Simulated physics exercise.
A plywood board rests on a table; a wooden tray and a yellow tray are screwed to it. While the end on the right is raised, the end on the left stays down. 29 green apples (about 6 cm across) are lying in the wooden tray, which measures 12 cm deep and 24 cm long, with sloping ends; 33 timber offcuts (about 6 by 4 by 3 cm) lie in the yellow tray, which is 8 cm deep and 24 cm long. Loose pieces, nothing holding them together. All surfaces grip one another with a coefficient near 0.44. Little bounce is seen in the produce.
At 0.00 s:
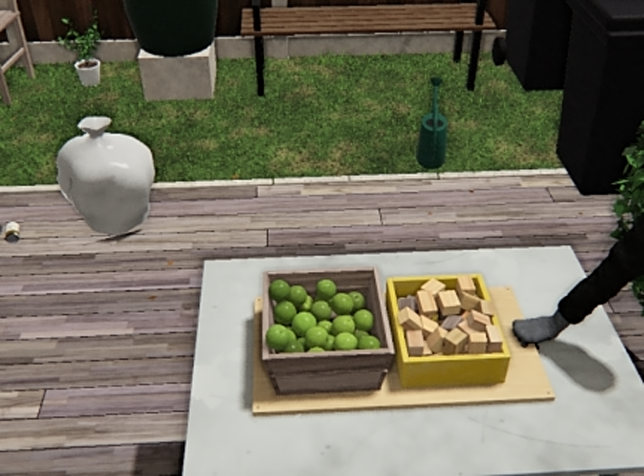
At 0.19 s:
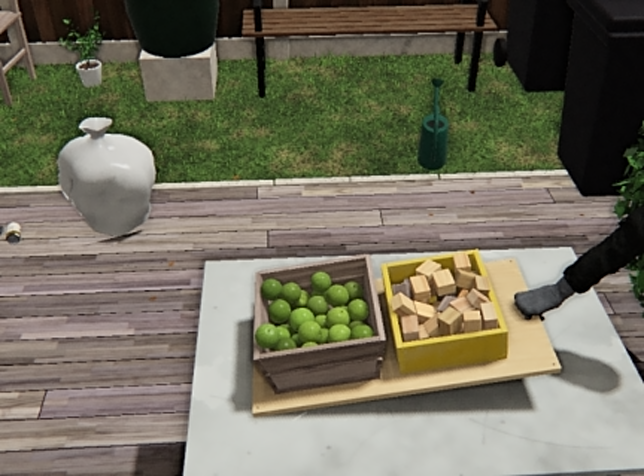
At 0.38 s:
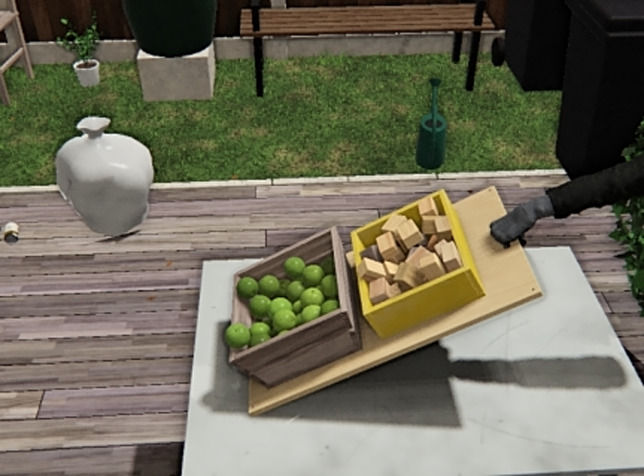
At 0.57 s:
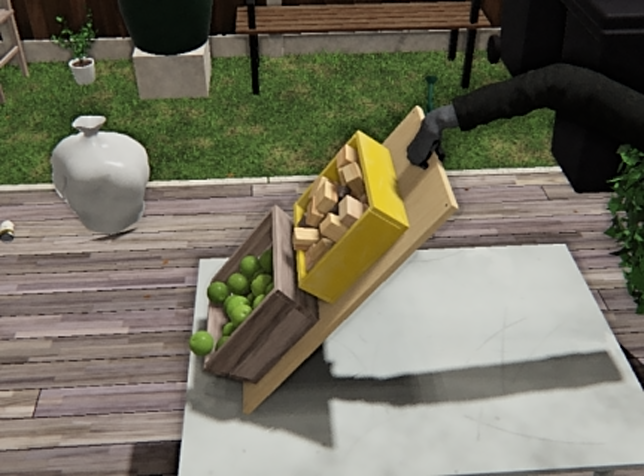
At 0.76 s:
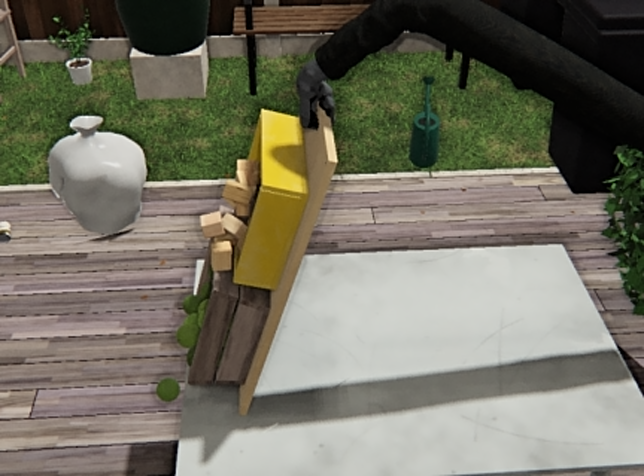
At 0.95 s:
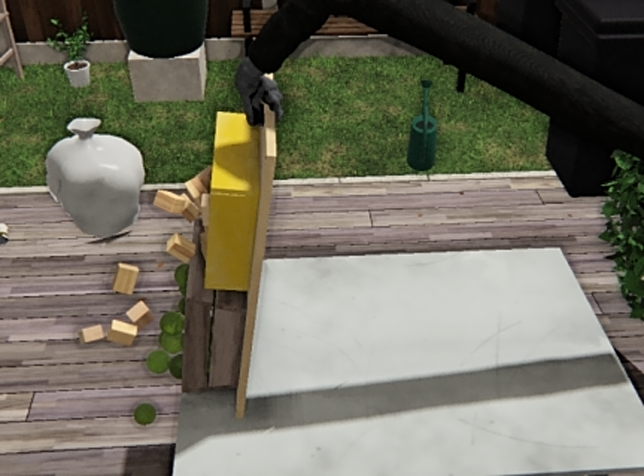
Black-gloved hand raising the right end of a board until nearly upright, green apples and wooden blocks tumbling from two attached trays.
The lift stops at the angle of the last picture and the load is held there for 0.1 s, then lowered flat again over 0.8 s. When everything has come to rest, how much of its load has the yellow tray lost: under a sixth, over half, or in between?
Over half.
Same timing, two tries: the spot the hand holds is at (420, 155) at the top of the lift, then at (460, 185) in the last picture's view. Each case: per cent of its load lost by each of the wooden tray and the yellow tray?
Loss per try - wooden tray 0 / 0 percent, yellow tray 20 / 10 percent.
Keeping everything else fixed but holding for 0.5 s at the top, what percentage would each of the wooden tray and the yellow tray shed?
Wooden tray: 60%, yellow tray: 70%.
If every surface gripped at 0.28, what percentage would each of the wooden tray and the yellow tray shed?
Wooden tray 50, yellow tray 50 per cent.
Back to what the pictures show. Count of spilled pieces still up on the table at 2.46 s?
Roughly 4.
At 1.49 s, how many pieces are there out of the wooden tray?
Wooden tray - close to 14.
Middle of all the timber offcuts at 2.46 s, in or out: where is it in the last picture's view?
Somewhere around pixel (222, 358).
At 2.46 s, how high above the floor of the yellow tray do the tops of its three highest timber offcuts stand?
That is close to 7 centimetres.
After 1.19 s, tilt 75°; the wooden tray is down by 12 of 29 and the yellow tray is down by 18 of 33.
After 1.49 s, tilt 35°; the wooden tray is down by 14 of 29 and the yellow tray is down by 21 of 33.
After 1.91 s, tilt 0°; the wooden tray is down by 14 of 29 and the yellow tray is down by 21 of 33.
When it is over (at 2.46 s), the wooden tray is down by 14 of 29 and the yellow tray is down by 21 of 33. Asked share, 21 of 33, 64 per cent.
